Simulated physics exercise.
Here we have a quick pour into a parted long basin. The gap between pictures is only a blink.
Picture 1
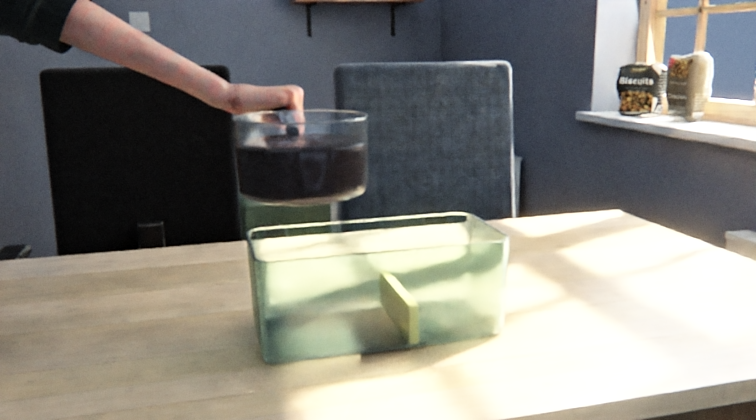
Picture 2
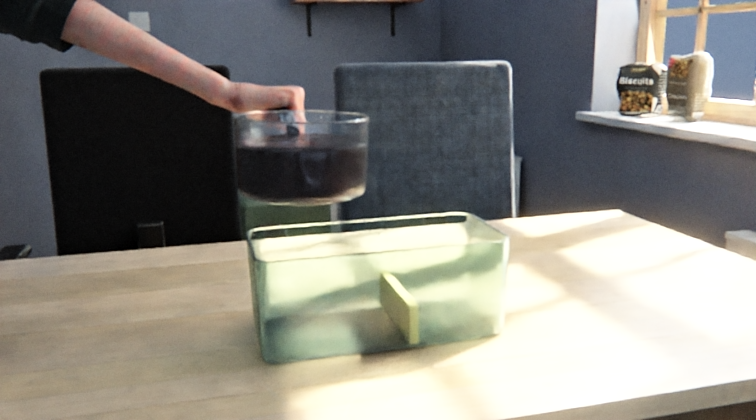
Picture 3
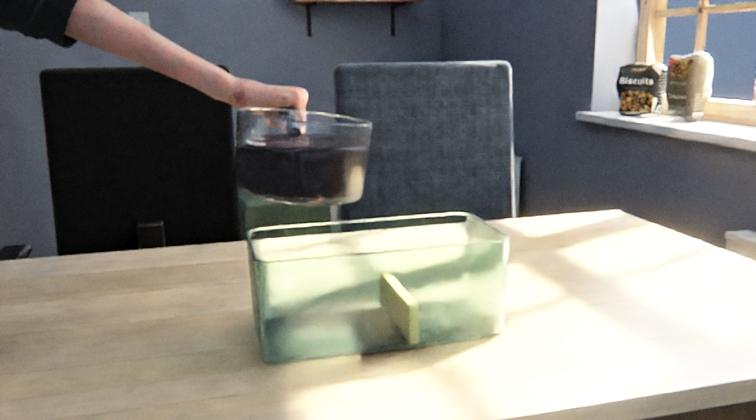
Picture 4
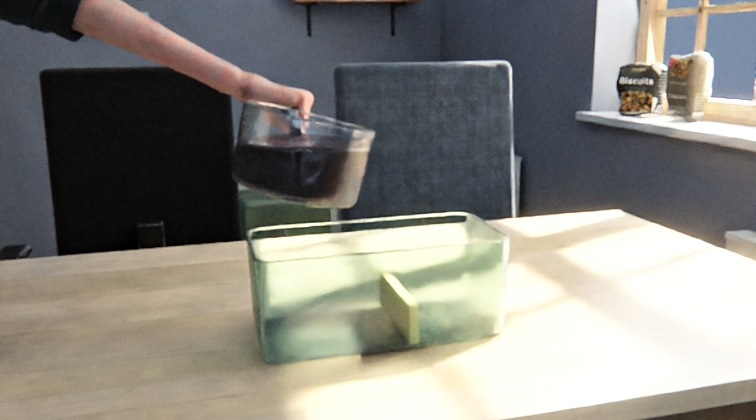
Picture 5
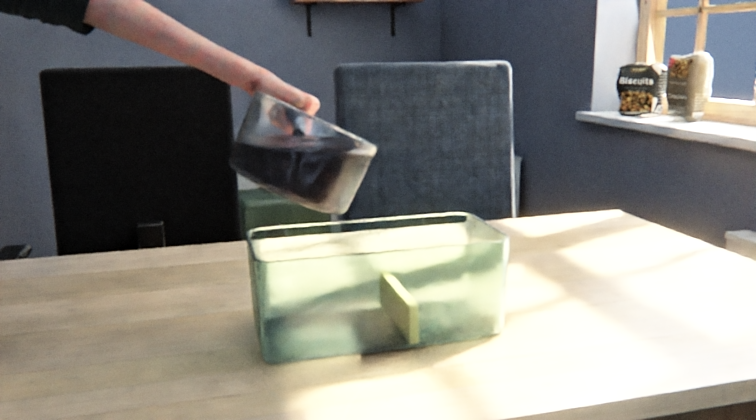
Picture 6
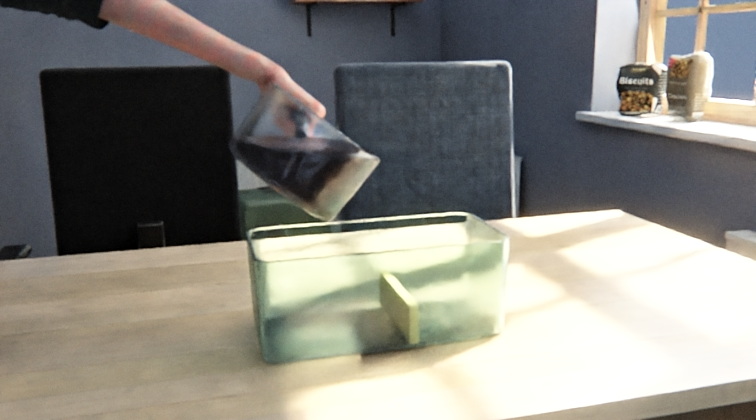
At a sunlit wooden table with two chairs behind it, a hand holds a clear round container of dark liquid level above a long greenish basin with a low divider inside. The hand then tilts the container steadily to the right, until it slants steeply with its rim lowered over the basin.
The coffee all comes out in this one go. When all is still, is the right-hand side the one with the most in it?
No.
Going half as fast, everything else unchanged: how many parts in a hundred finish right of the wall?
About 50 %.
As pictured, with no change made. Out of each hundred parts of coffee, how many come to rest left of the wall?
Close to 60 in a hundred.
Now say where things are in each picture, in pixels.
Tilt 0°; pouring edge (365, 116); surface from (238, 144) to (362, 138); the long basin's rim runs from (250, 247) to (489, 226); the wall's top is at (397, 287), in the first frame.
Tilt 2°; pouring edge (366, 118); surface from (238, 144) to (362, 139), in the second frame.
Tilt 7°; pouring edge (369, 124); surface from (239, 143) to (364, 140), in the third frame.
Tilt 15°; pouring edge (372, 134); surface from (238, 143) to (366, 142), in the fourth frame.
Tilt 26°; pouring edge (374, 147); surface from (237, 142) to (370, 145), in the fifth frame.
Tilt 40°; pouring edge (373, 164); surface from (233, 139) to (365, 151); 1 per cent is over the edge, in the sixth frame.
A moment on, the tilt is 113° and 21 per cent is still to pour, 27 is left of the wall and 28 right of it.
Next, the tilt is 122° and 2 per cent is still to pour, 58 is left of the wall and 29 right of it.
Then the tilt is 122° and 0 per cent is still to pour, 61 is left of the wall and 33 right of it.
Later the tilt is 122° and 0 per cent is still to pour, 62 is left of the wall and 34 right of it.
At rest 62 per cent lies left of the wall, 34 right of it and 4 outside.
